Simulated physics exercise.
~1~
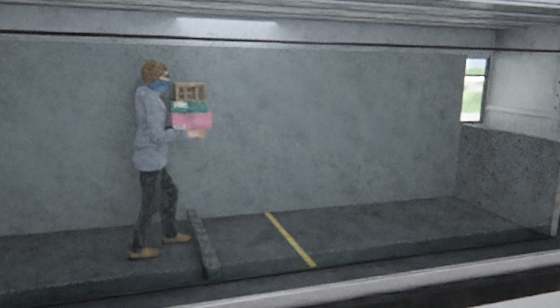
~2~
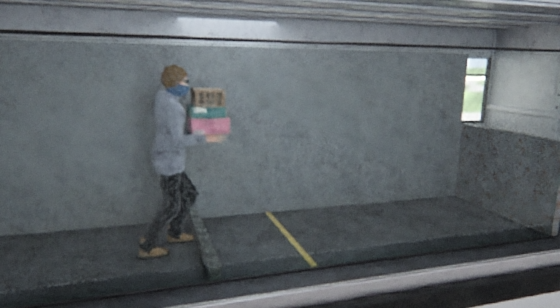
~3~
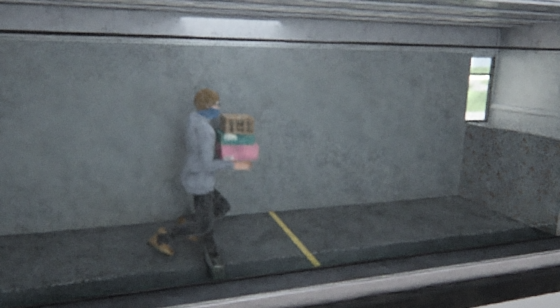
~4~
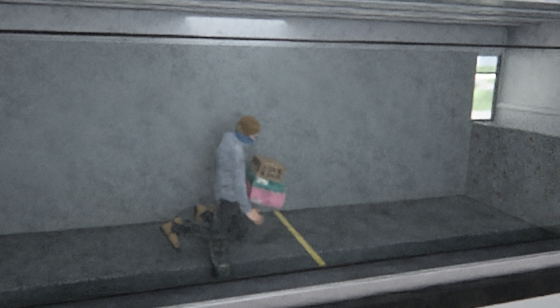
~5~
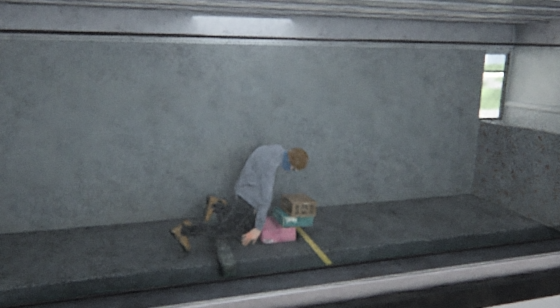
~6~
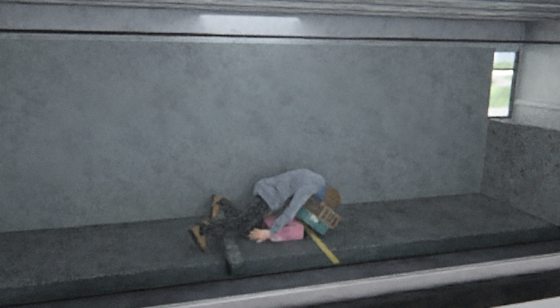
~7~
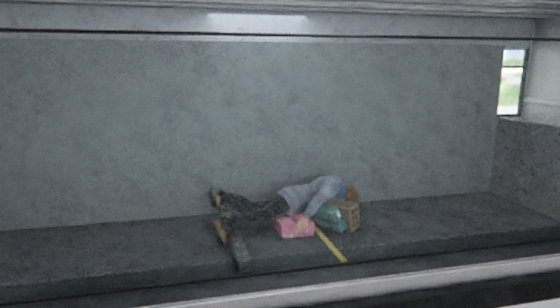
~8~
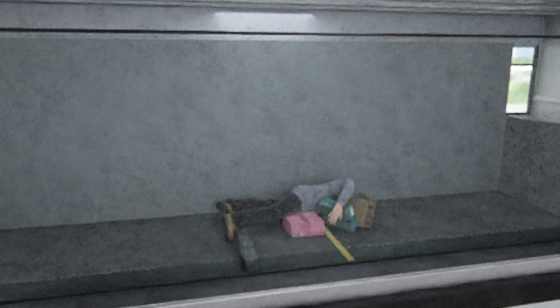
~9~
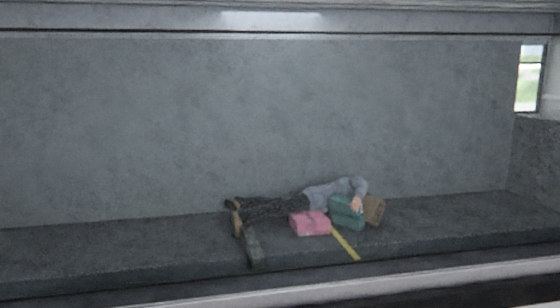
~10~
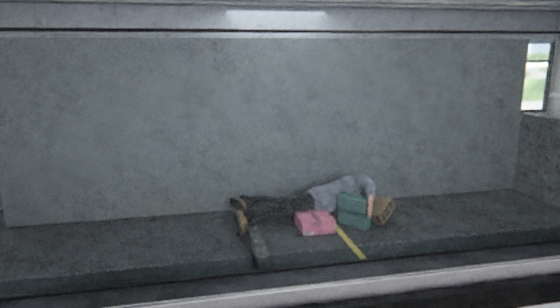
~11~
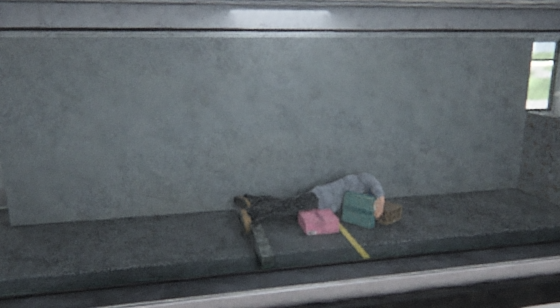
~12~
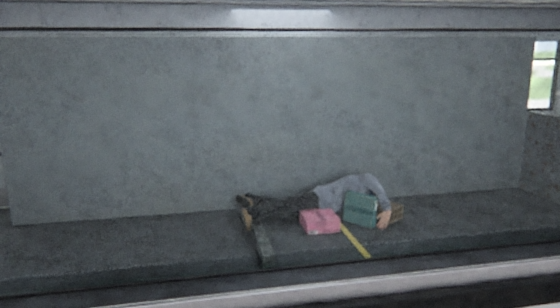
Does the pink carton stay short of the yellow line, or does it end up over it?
The pink carton stays short of the yellow line, coming to rest just to the left of it.
